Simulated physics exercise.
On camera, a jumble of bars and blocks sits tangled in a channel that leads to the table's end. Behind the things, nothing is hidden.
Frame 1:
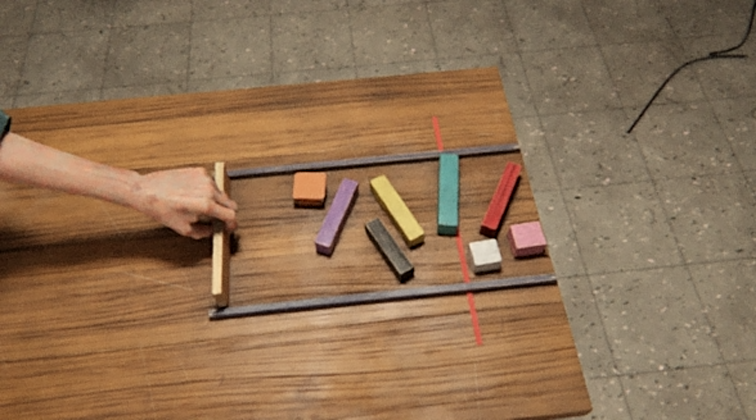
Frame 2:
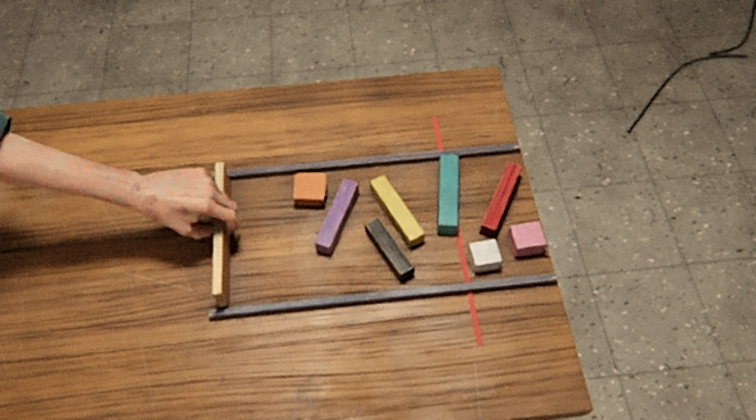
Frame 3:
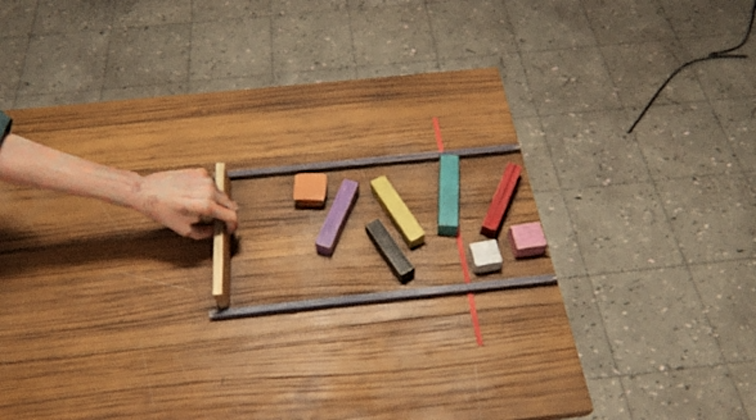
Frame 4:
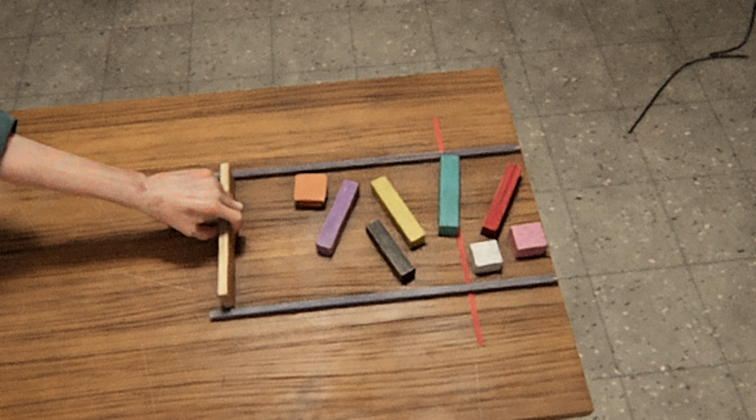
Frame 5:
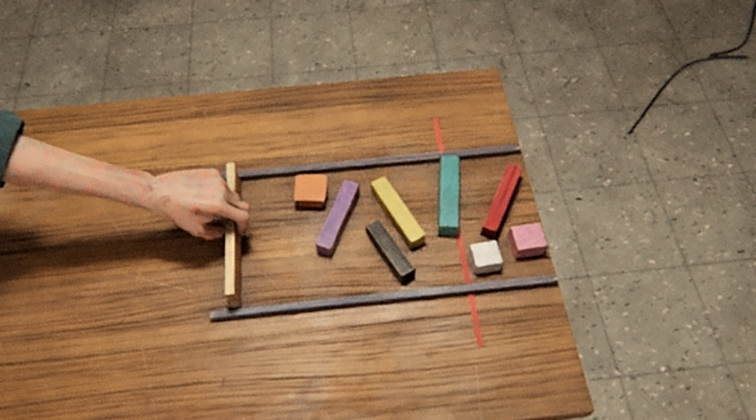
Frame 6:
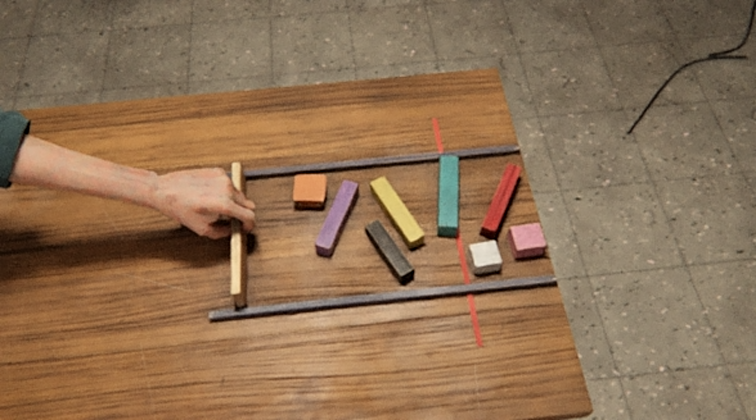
A hand slides an upright wooden board slightly right between two dark rails, while the coloured bars and blocks ahead stay still.
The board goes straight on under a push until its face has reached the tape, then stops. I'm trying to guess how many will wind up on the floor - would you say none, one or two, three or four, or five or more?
Turns out one or two get pushed past the edge and drop.
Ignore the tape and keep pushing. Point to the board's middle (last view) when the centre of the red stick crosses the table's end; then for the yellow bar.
(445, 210) and (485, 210), more or less.
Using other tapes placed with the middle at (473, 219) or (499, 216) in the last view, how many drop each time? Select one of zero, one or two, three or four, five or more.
Either three or four, then 3 or 4.
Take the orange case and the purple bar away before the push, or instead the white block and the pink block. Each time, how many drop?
You'd see 0 fallen, and 1 in the other try.
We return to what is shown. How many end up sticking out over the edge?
That'd be 1.
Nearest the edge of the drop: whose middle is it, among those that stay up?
Foremost: The turquoise bar.
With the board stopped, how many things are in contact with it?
My count gives 3.
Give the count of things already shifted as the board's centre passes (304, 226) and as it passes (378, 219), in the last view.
First position 1; second position 5.
Soon after, none off yet; pink block at rest near (527, 241); red stick at rest near (501, 201); white block at rest near (484, 258).
In the end, the number that fall off is one or two; gone, red stick and pink block.
